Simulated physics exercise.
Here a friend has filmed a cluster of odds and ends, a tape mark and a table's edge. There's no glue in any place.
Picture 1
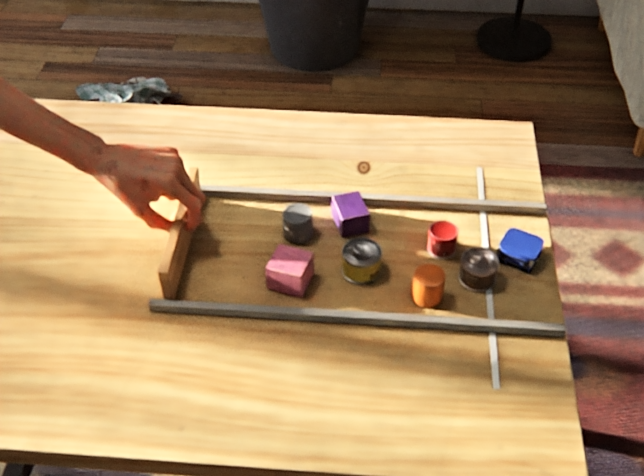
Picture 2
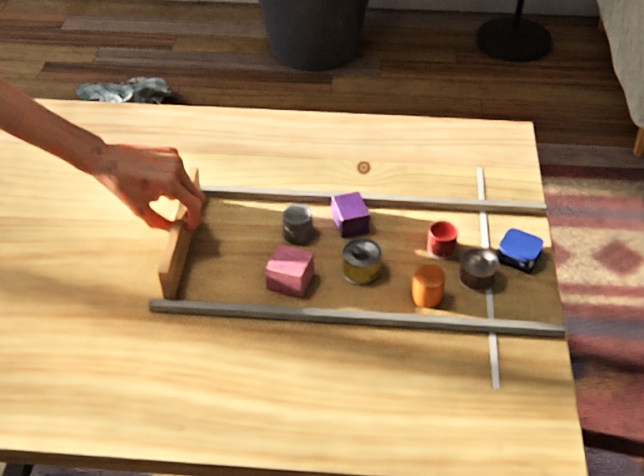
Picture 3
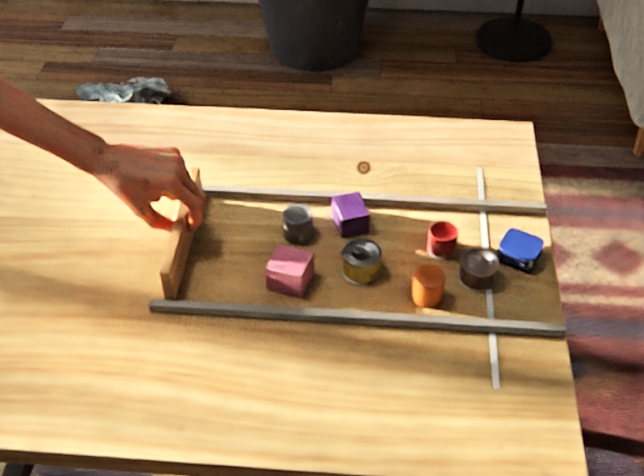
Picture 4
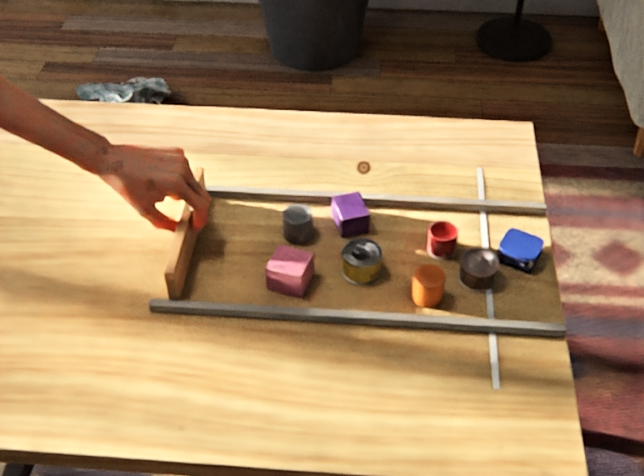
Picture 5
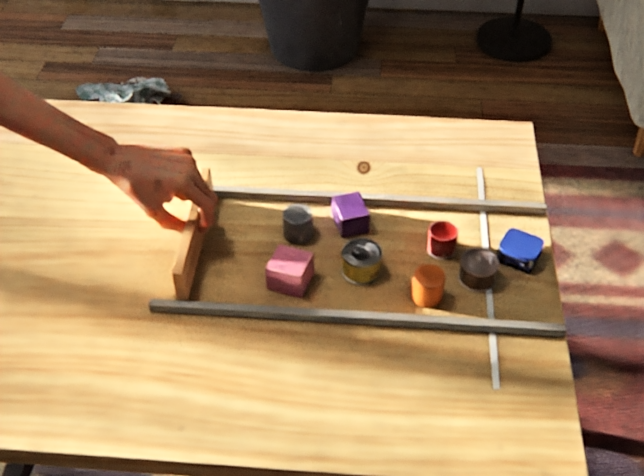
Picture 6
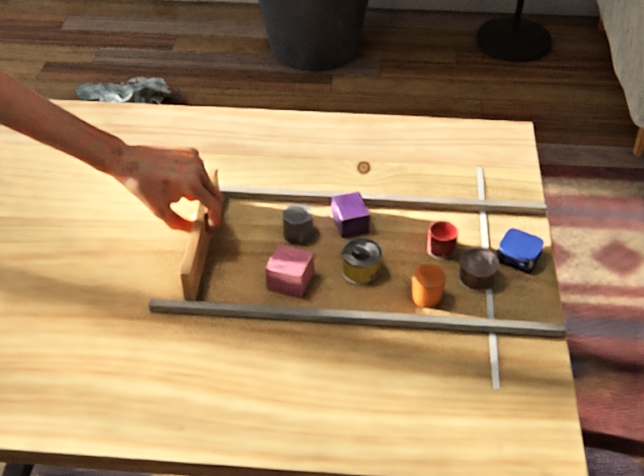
The clip shows a hand gripping an upright wooden board between two rails on a table and sliding it slightly to the right, while the blocks, pots and other small objects scattered ahead of it stay still.
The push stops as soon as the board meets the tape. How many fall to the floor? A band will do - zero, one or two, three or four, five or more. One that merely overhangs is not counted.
The push is going to knock one or two off the table.
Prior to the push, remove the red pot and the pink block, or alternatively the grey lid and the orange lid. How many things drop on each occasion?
Fallen: 0 in the first try, 1 in the other.
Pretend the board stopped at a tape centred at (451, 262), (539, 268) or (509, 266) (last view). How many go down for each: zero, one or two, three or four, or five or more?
The falls would be zero; more than four; either three or four.
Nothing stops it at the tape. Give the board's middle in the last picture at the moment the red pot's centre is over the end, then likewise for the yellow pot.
For the red pot, about (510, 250); for the yellow pot, about (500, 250).
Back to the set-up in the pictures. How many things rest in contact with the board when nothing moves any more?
It touches 3.
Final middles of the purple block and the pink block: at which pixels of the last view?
In order, first (509, 219), then (509, 281).
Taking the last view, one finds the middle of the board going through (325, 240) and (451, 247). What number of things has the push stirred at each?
At that stage 4; at the next, 8.
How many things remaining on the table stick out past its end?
1.
Soon after, none off yet; blue case at rest near (520, 251); brown pot at rest near (478, 270); red pot at rest near (443, 240).
By the end, the number that fall off is one or two; fallen, brown pot and blue case.
